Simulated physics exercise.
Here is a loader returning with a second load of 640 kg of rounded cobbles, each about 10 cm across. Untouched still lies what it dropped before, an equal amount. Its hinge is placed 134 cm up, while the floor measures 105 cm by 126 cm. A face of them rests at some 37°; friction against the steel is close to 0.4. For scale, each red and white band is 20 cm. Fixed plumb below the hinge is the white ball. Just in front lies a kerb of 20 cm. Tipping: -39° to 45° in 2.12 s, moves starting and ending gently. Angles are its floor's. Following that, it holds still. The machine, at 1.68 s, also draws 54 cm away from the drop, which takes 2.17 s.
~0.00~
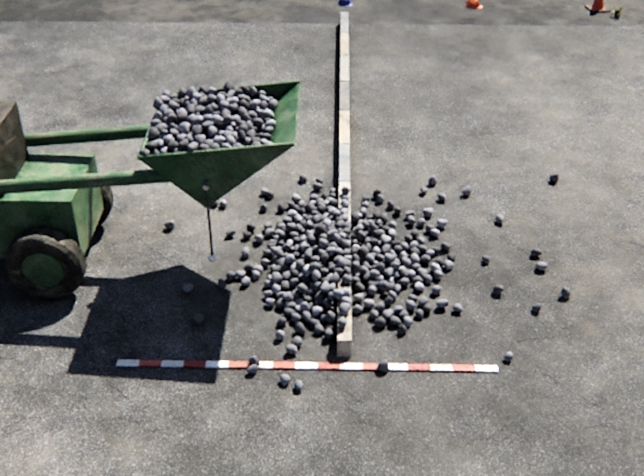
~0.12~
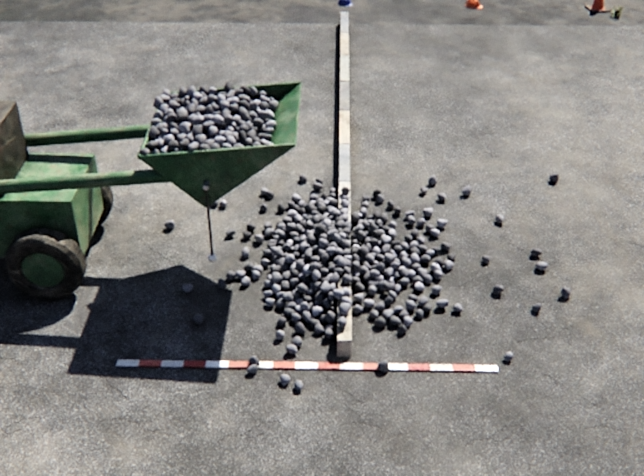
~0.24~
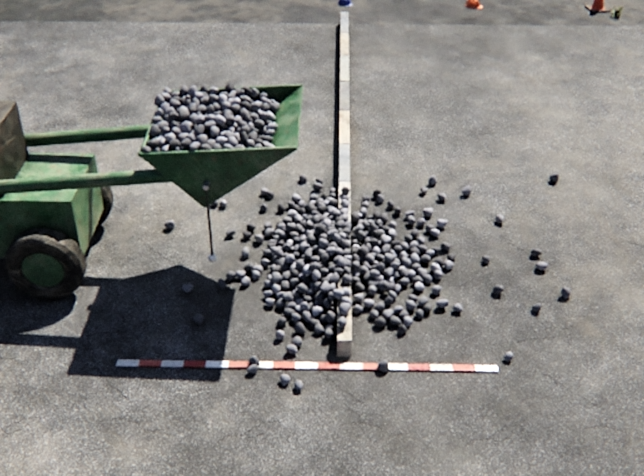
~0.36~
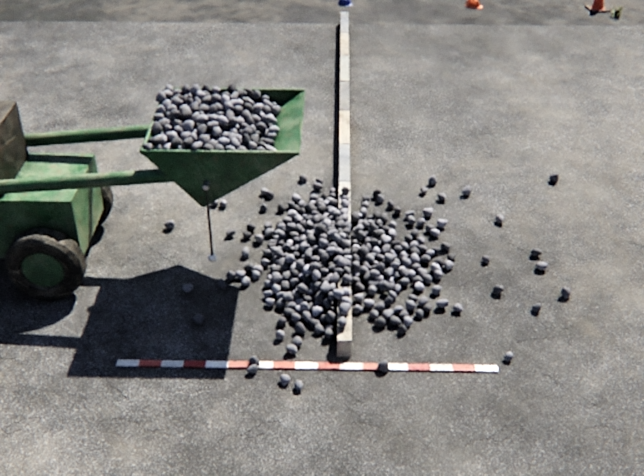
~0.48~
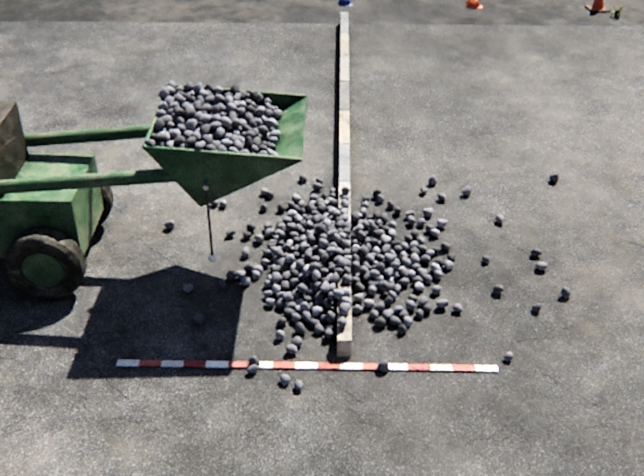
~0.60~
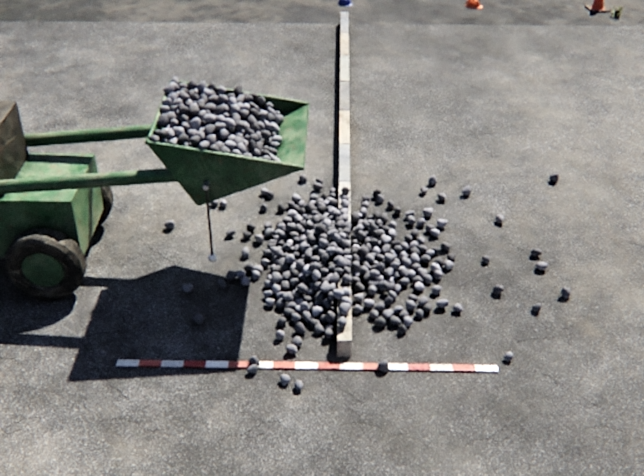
The clip opens on a green machine at the left holding a bucket full of dark grey stones, beside an earlier heap lying across a pale kerb. The bucket slowly tilts, its right-hand lip lowering slightly as the stones inside shift a little, while the heap on the ground stays still.
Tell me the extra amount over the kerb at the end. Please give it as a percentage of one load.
11 per cent.
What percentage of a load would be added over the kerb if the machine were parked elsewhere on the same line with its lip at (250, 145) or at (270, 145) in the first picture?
Around 0 percent, then around 0 percent.
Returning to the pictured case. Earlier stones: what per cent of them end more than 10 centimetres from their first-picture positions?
Some 15 percent, give or take.
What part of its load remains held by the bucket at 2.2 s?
Close to 10 in a hundred is still held.
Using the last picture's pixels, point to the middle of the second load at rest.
Middle: Approx. (292, 247) px.
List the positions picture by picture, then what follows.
Lip at (294, 144), floor tilted -39°, highest stones at (233, 99). The earlier load is highest near (330, 239), 33 cm above ground level, 70 % on this side of the kerb, 30 % over the kerb, in the first frame.
Lip at (295, 145), floor tilted -38°, highest stones at (234, 99); the stones move at 0.1 m/s on average, in the second frame.
Lip at (296, 148), floor tilted -36°, highest stones at (229, 97); the stones move at 0.1 m/s on average, in the third frame.
Lip at (299, 153), floor tilted -33°, highest stones at (199, 96); the stones move at 0.2 m/s on average, in the fourth frame.
The bucket is at -28°, its lip at (301, 160); the top of the load is at (183, 94); the stones move at 0.2 m/s on average, in the fifth frame.
The bucket is at -23°, its lip at (304, 168); the top of the load is at (179, 91); the stones move at 0.3 m/s on average, in the sixth frame.
After 1.6 s the floor is at 32°; in per cent of one load, 87 in the bucket, 83 on this side of the kerb, 30 over the kerb; the foremost stones are at (530, 266).
After 2.2 s the floor is at 45°; in per cent of one load, 10 in the bucket, 154 on this side of the kerb, 36 over the kerb; the foremost stones are at (530, 266).
After 4.3 s the floor is at 45°; in per cent of one load, 0 in the bucket, 159 on this side of the kerb, 41 over the kerb; the foremost stones are at (530, 266).
After 7.1 s the floor is at 45°; in per cent of one load, 0 in the bucket, 159 on this side of the kerb, 41 over the kerb; the foremost stones are at (530, 266). Net gain over the kerb, 11.
